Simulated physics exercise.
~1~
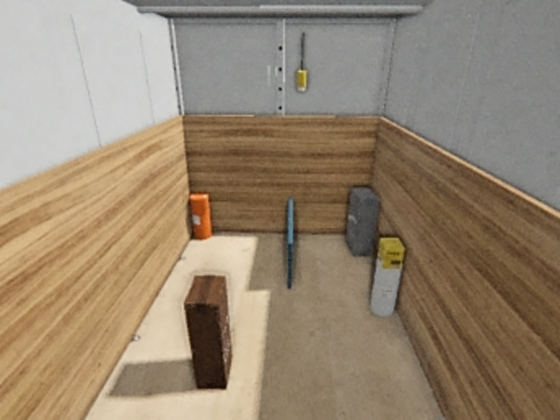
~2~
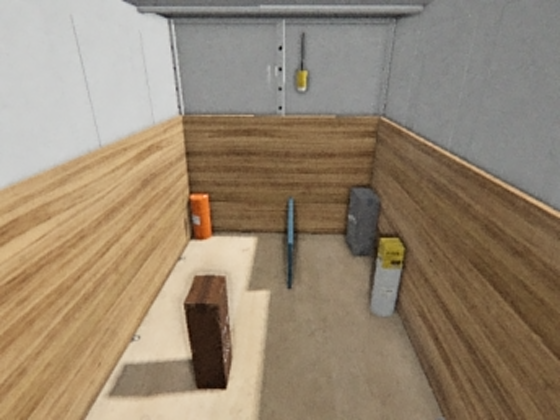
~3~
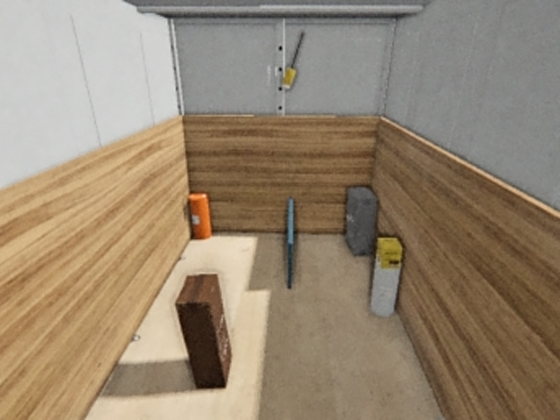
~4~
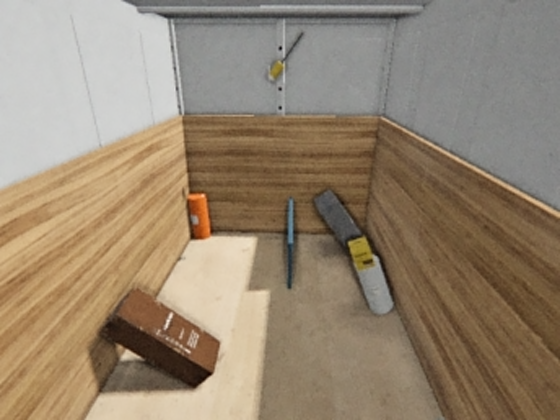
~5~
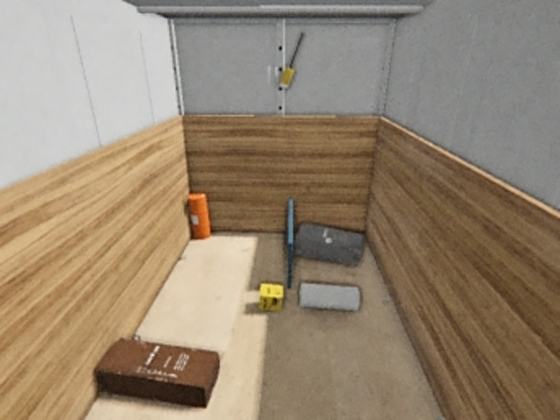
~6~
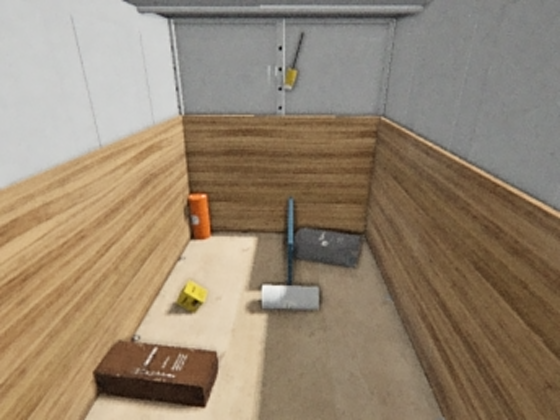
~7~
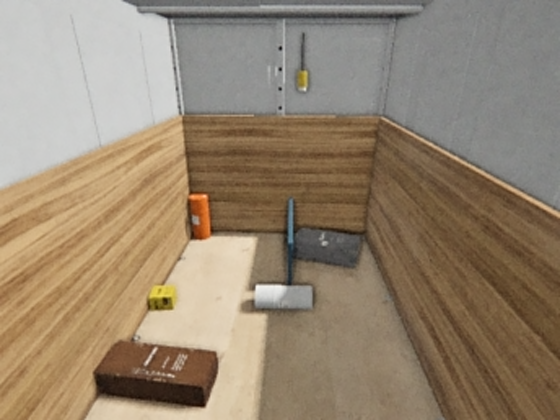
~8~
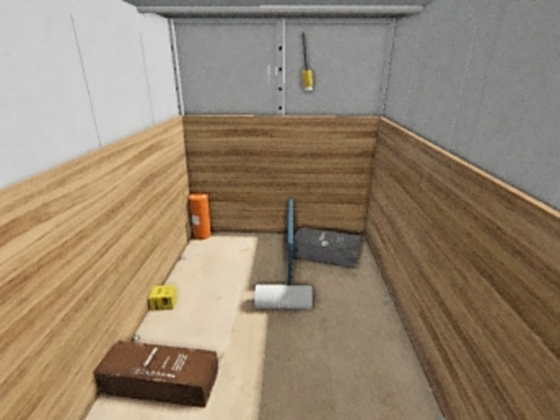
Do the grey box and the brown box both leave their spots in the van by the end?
Yes, both leave their spots. The grey box and the brown box each tip over to the left and end up lying on their sides on the floor.
